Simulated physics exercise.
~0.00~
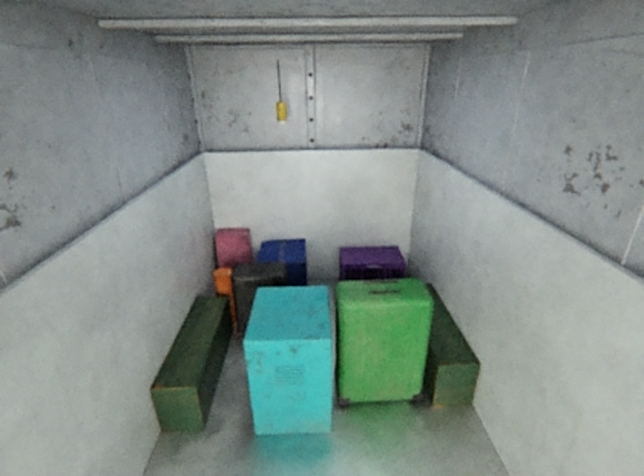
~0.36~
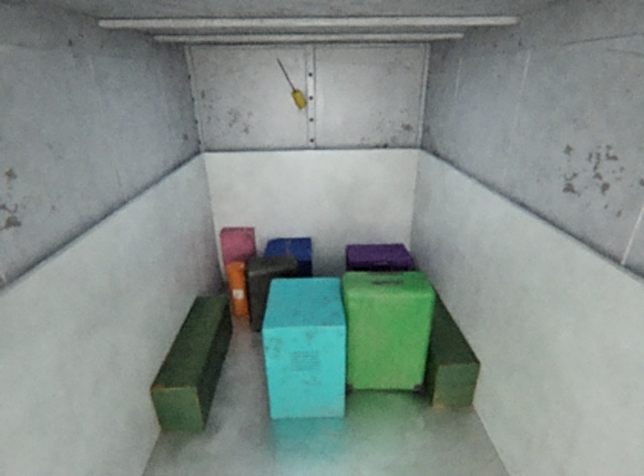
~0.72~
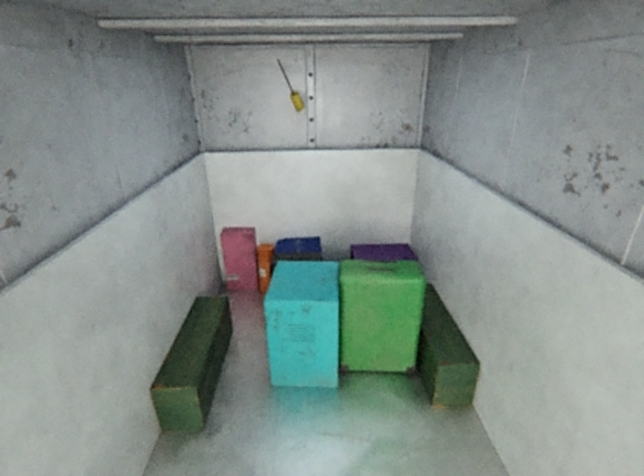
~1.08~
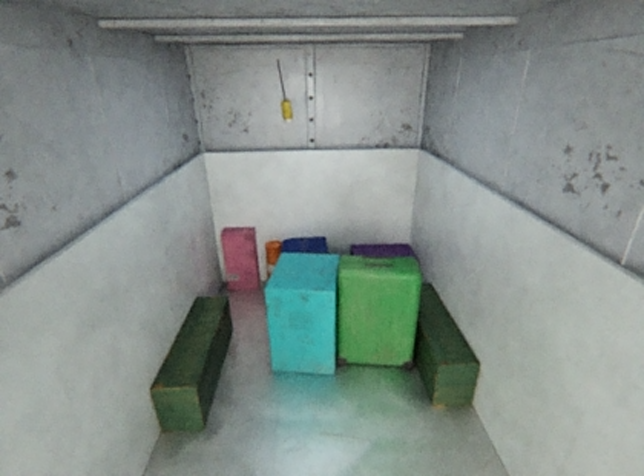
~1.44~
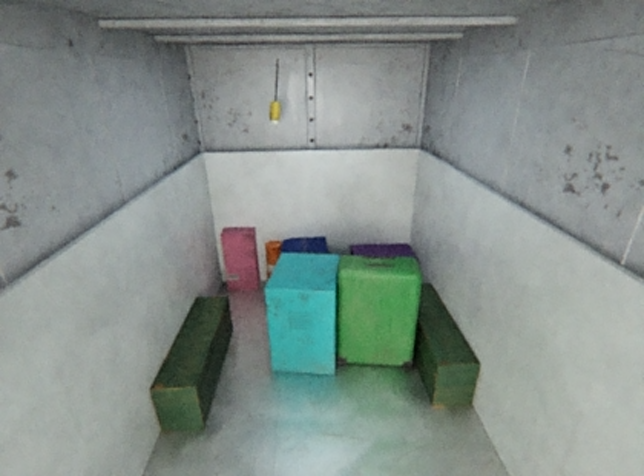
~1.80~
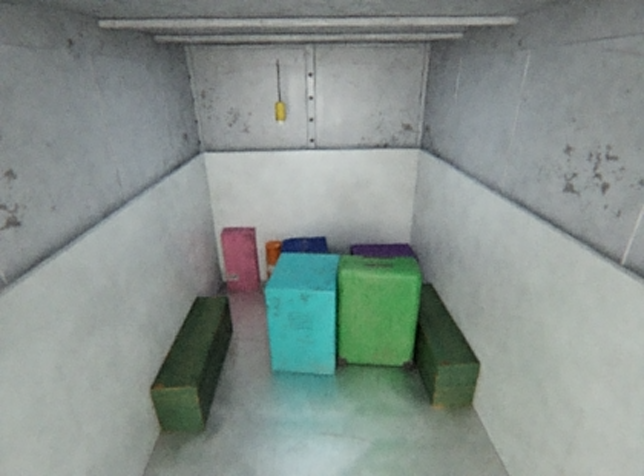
In a van's load bay, boxes and cases slide forwards and right, then rest upright.
